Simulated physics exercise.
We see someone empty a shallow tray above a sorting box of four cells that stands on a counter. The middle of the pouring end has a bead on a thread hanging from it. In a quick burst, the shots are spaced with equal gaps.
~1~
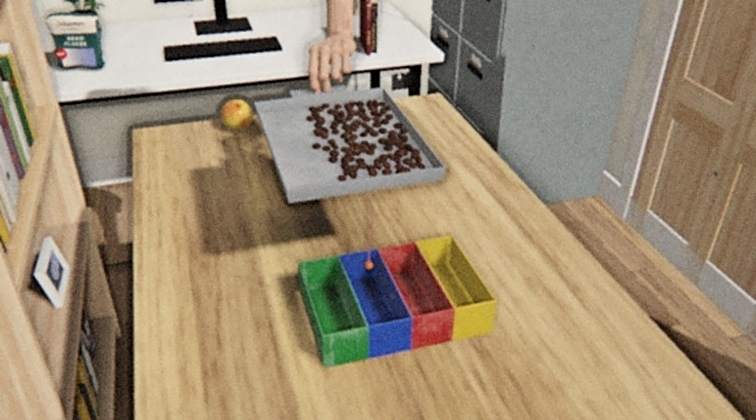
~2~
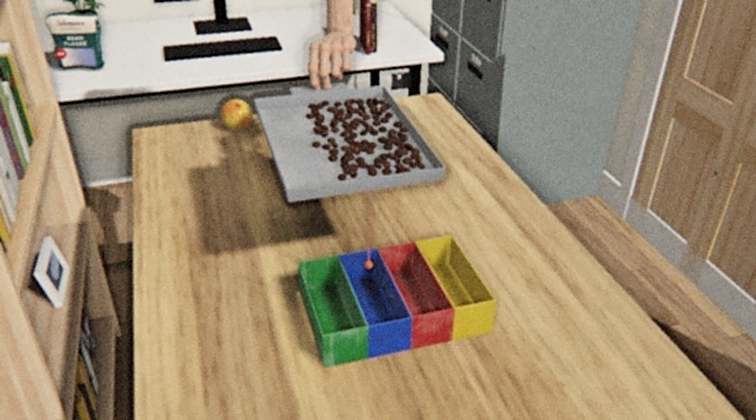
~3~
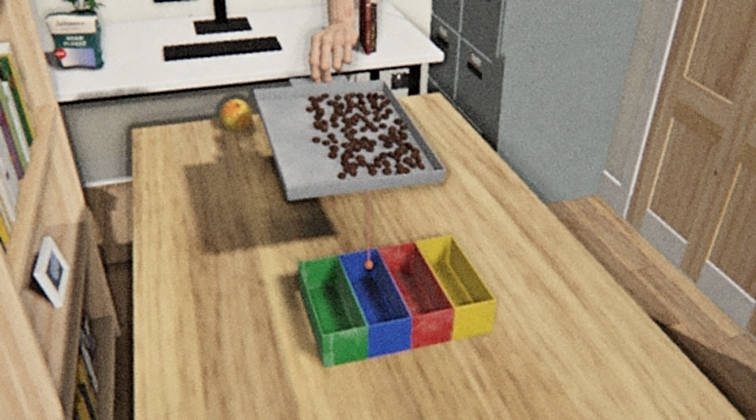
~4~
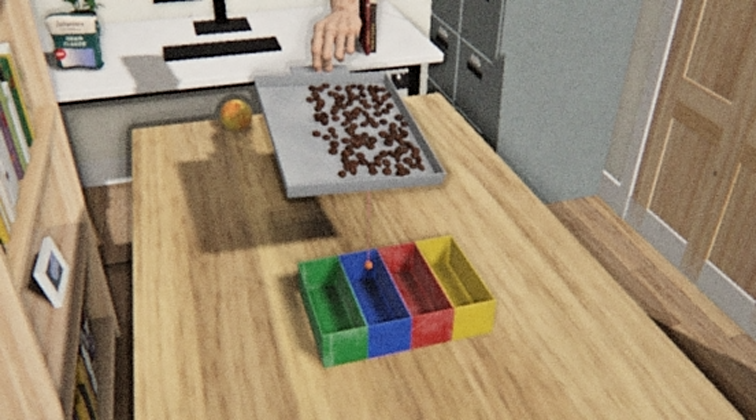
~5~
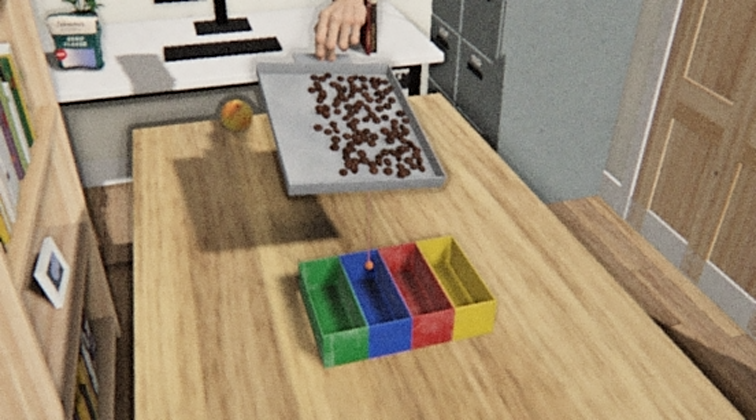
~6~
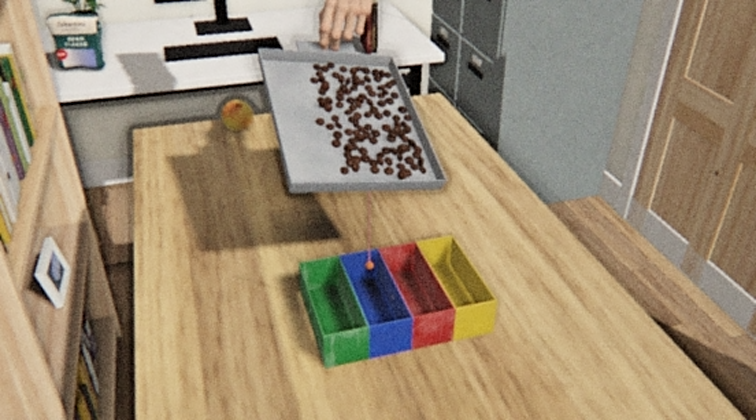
A hand at the far edge of a shallow grey tray gradually raises that end, tilting the tray toward the viewer and slightly down at its right corner, while the brown drops shift only slightly. The steady, raised view looks down on a wooden counter in an office-like room, a desk behind. Below the tray sits a box with green, blue, red and yellow cells, a small reddish bead above the blue, and a round fruit at left.
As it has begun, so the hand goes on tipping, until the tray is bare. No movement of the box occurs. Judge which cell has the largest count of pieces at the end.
Largest count: Yellow.
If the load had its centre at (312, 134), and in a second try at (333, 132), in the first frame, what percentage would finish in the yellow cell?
First case: Some 50 %; second case: Some 50 %.
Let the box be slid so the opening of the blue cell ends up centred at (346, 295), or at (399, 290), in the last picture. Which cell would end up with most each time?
The first placing favours the cell in yellow, while the second favours that red cell.
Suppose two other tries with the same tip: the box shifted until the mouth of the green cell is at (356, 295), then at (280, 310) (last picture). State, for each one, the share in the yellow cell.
It would be roughly 10 per cent, followed by roughly 20 per cent.
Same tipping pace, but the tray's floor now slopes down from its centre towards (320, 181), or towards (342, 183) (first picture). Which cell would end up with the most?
First try: That green cell. Second try: That green cell.
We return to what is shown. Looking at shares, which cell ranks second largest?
Runner-up: The red cell.
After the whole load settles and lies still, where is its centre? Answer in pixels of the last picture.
It settles centred around (445, 300).
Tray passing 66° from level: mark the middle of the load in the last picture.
The middle of the pieces sits at roughly (414, 154).
Just after the last frame, tray tipped steeply; almost all on the tray; just a few falling or outside the box.
A moment on, tray tipped past a quarter turn; roughly a quarter on the tray; roughly half in the yellow cell; roughly a quarter in the red cell; about a tenth falling or outside the box.
Further on, tray tipped past a quarter turn; roughly two thirds in the yellow cell; roughly a third in the red cell; just a few in the blue cell; just a few falling or outside the box.
When it is over, tray tipped past a quarter turn; roughly two thirds in the yellow cell; roughly a third in the red cell; just a few in the blue cell; not one in the green cell; just a few outside the box.
